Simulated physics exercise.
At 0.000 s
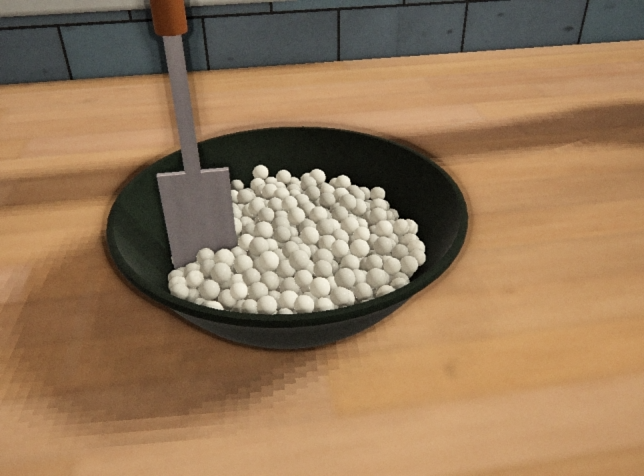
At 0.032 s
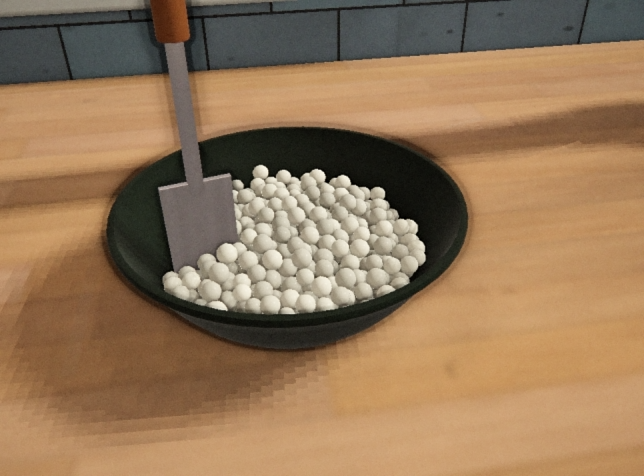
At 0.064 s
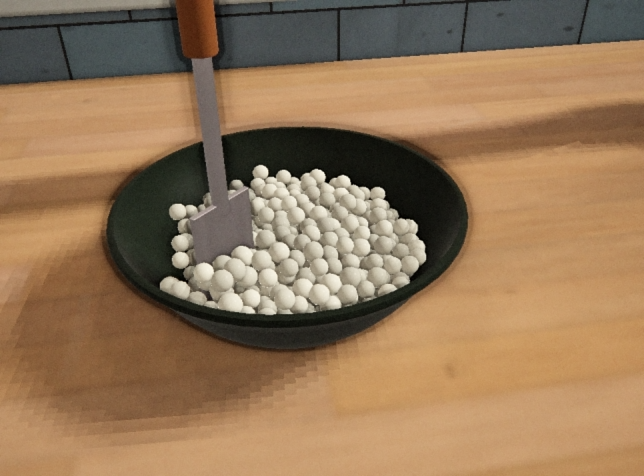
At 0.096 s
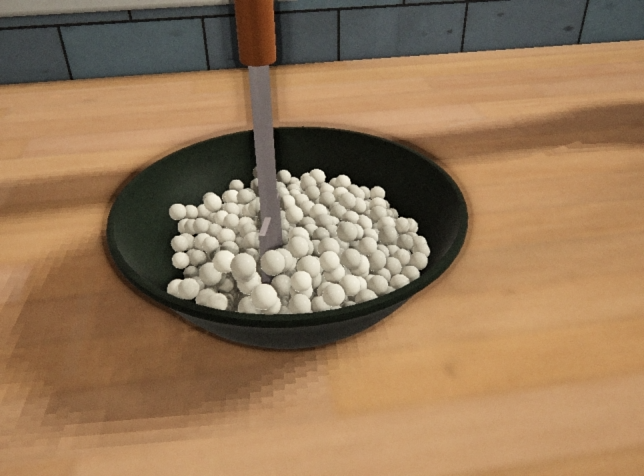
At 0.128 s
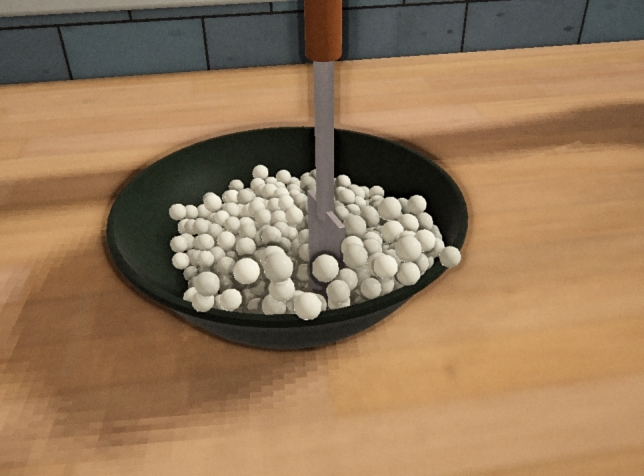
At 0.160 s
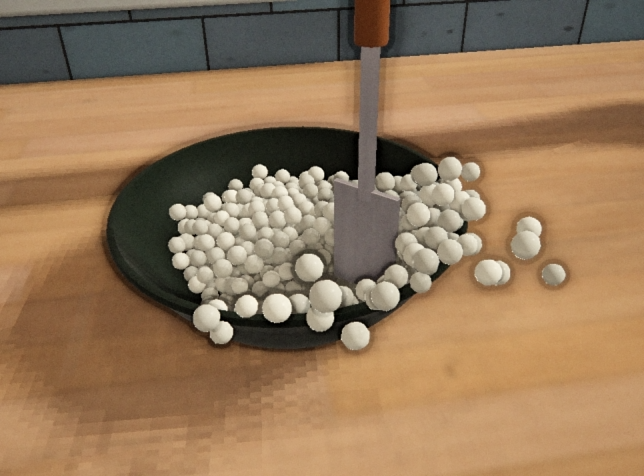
A spatula with a brown handle swept from left to right through a dark bowl heaped with white beads, pushing them toward the right side and knocking some over the rim.
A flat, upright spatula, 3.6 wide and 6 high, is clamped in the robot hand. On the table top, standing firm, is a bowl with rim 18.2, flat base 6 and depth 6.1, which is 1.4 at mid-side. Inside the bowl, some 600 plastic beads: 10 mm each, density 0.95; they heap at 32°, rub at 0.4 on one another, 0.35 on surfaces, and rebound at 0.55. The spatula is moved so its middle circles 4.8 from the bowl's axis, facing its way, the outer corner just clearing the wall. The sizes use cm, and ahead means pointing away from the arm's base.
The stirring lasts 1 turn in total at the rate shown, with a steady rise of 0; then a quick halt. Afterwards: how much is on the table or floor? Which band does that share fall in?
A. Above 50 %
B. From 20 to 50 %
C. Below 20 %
Answer: B.
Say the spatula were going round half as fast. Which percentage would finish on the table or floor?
It would come to around 15 percent.
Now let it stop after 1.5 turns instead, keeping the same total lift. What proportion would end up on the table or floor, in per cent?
I'd expect around 45 per cent.
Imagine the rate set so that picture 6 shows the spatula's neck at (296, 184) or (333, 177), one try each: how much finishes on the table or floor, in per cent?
Around 20 and 30 per cent respectively.
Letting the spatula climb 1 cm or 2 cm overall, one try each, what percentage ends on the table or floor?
That gives about 25 per cent and 20 per cent, in order.
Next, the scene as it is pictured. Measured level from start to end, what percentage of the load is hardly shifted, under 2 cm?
Around 25 in a hundred.
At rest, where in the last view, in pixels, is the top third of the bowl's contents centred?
Roughly at pixel (252, 288).
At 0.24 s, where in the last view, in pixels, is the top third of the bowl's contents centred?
Near (331, 172).
After 0.24 s, 218° round, highest piece 13 above the table; 514 in the bowl, 6 on the table or floor, 76 in flight or on the tool.
After 0.33 s, 300° round, highest piece 11 above the table; 456 in the bowl, 53 on the table or floor, 87 in flight or on the tool.
After 0.57 s, 0° round, highest piece 5 above the table; 391 in the bowl, 204 on the table or floor, 1 in flight or on the tool.
After 1.27 s, 0° round, highest piece 5 above the table; 391 in the bowl, 205 on the table or floor.
In the end, 391 in the bowl, 205 on the table or floor. That is 34 % on the table or floor.
